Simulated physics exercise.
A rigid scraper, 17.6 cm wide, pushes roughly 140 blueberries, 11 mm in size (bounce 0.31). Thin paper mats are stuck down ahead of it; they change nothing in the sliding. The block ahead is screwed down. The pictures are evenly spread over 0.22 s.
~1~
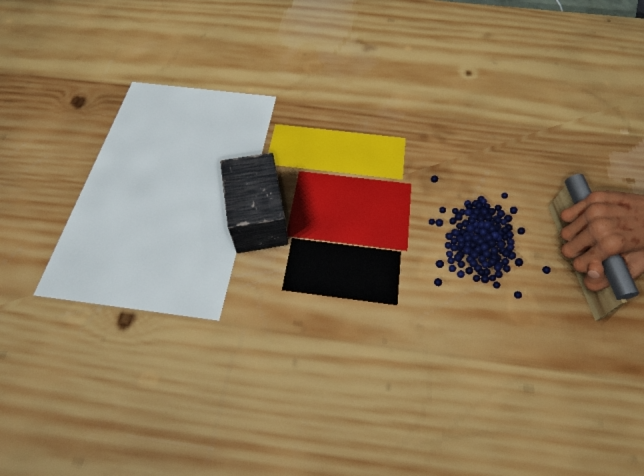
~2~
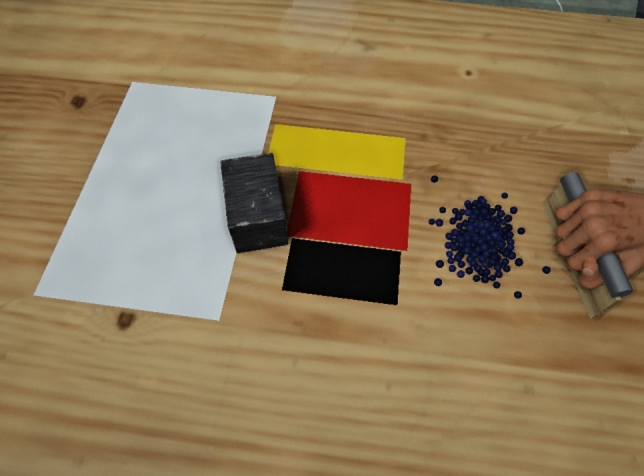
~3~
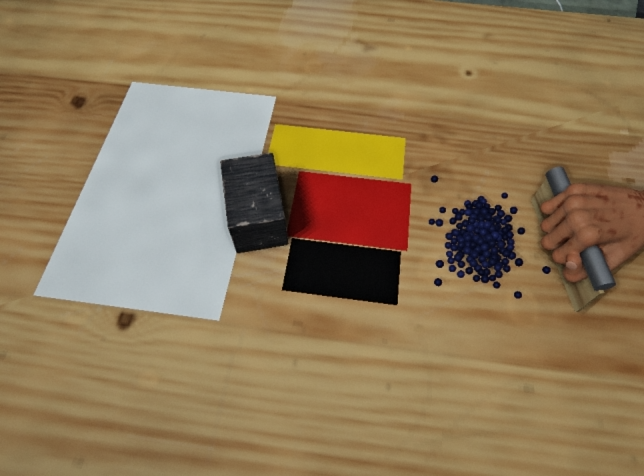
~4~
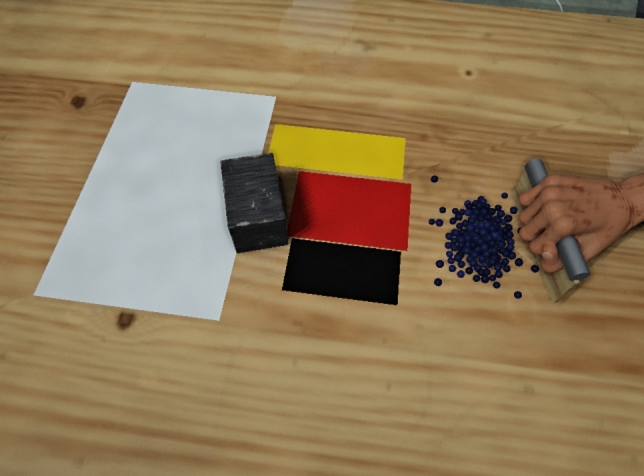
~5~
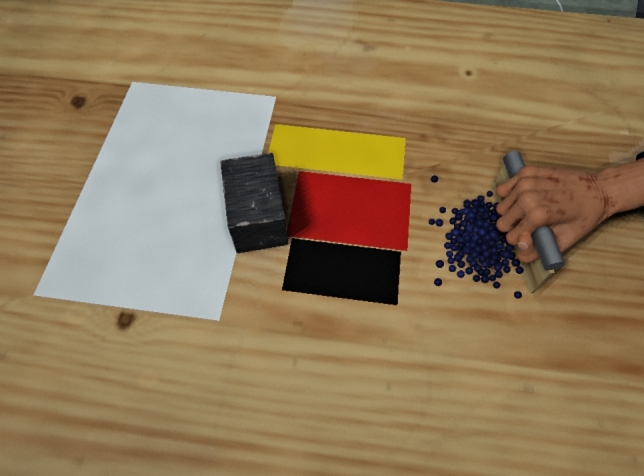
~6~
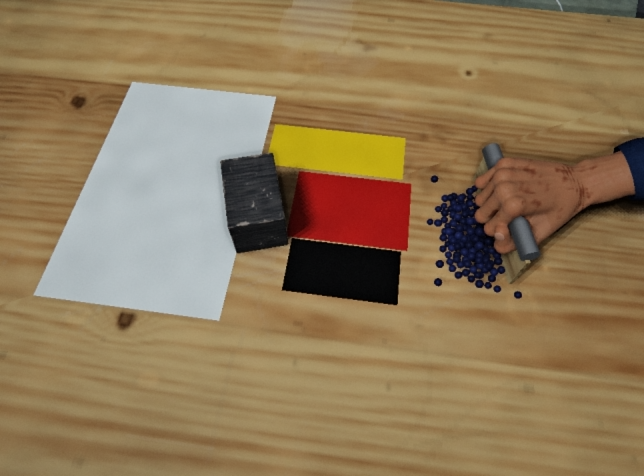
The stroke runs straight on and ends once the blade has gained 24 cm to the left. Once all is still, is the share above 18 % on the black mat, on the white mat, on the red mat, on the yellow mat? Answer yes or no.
Black mat: No, white mat: No, red mat: Yes, yellow mat: No.
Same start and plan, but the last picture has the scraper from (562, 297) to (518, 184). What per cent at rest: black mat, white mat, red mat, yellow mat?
Black mat 30, white mat 0, red mat 55, yellow mat 0.
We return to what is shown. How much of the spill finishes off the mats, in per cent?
Roughly 25 per cent.
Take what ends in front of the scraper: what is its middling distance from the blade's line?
Roughly 5 cm.
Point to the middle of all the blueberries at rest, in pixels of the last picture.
Around (375, 222).
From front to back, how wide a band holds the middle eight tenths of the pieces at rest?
About 18 cm.
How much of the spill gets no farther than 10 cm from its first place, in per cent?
About 20 per cent.
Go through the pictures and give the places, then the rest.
In the first picture, scraper from (618, 303) to (567, 188); moved 0.0 cm; pieces shifted so far, 0; middle of the spill at (489, 238); black mat at (343, 271); red mat at (351, 209); yellow mat at (337, 151); white mat at (170, 184); block at (251, 188).
In the second picture, scraper from (613, 301) to (563, 187); moved 0.6 cm; pieces shifted so far, 0; middle of the spill at (489, 238).
In the third picture, scraper from (596, 294) to (548, 181); moved 2.6 cm; pieces shifted so far, 0; middle of the spill at (489, 238).
In the fourth picture, scraper from (572, 284) to (528, 174); moved 5.5 cm; pieces shifted so far, 1; middle of the spill at (489, 238).
In the fifth picture, scraper from (548, 274) to (506, 166); moved 8.5 cm; pieces shifted so far, 36; middle of the spill at (483, 232).
In the sixth picture, scraper from (524, 264) to (486, 159); moved 11.5 cm; pieces shifted so far, 132; middle of the spill at (480, 232); black mat at (343, 271); red mat at (351, 209); yellow mat at (337, 151); white mat at (170, 184); block at (251, 188).
Then, 0.16 s after the last picture, scraper 23 cm from its start, spill 18 cm wide; red mat 40 %, yellow mat 5 %, off the mats 55 %.
Then, 0.32 s after the last picture, scraper 26 cm from its start, spill 20 cm wide; black mat 10 %, red mat 55 %, yellow mat 10 %, off the mats 25 %.
Then, 0.45 s after the last picture, scraper 26 cm from its start, spill 21 cm wide; black mat 10 %, red mat 55 %, yellow mat 10 %, off the mats 25 %.
In the end, black mat 10 %, red mat 55 %, yellow mat 10 %, white mat 0 %, off the mats 25 %.
